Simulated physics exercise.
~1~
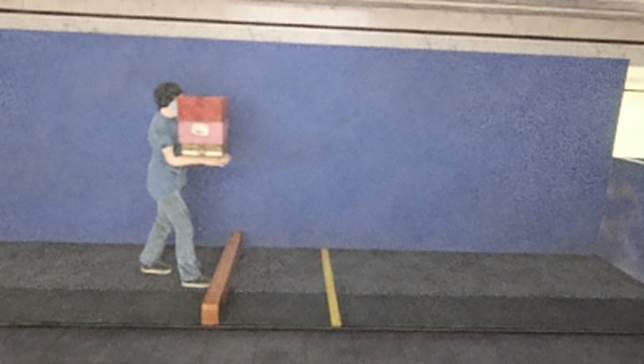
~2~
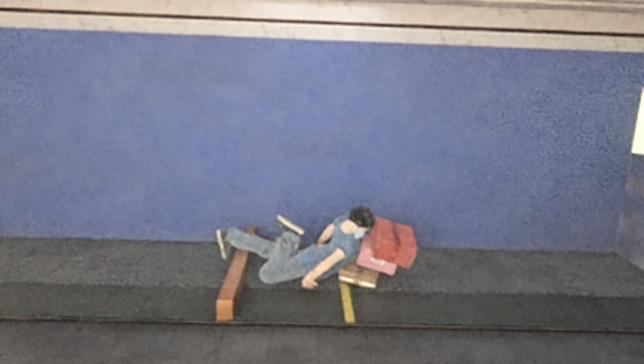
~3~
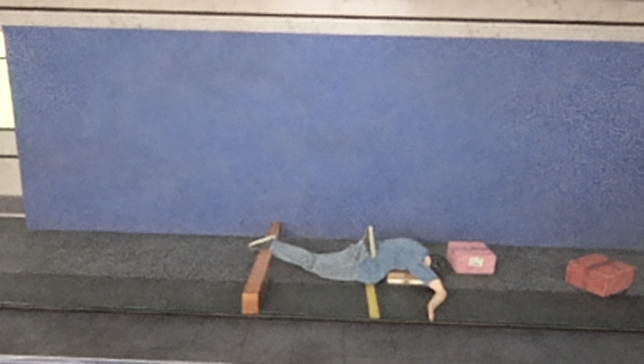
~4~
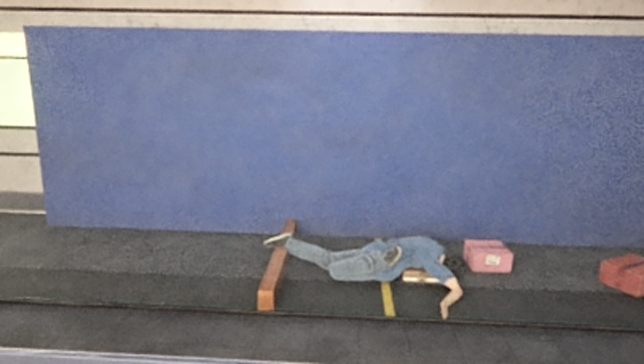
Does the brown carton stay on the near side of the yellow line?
No, the brown carton crosses the yellow line and ends up just beyond it, by the fallen man's upper body.
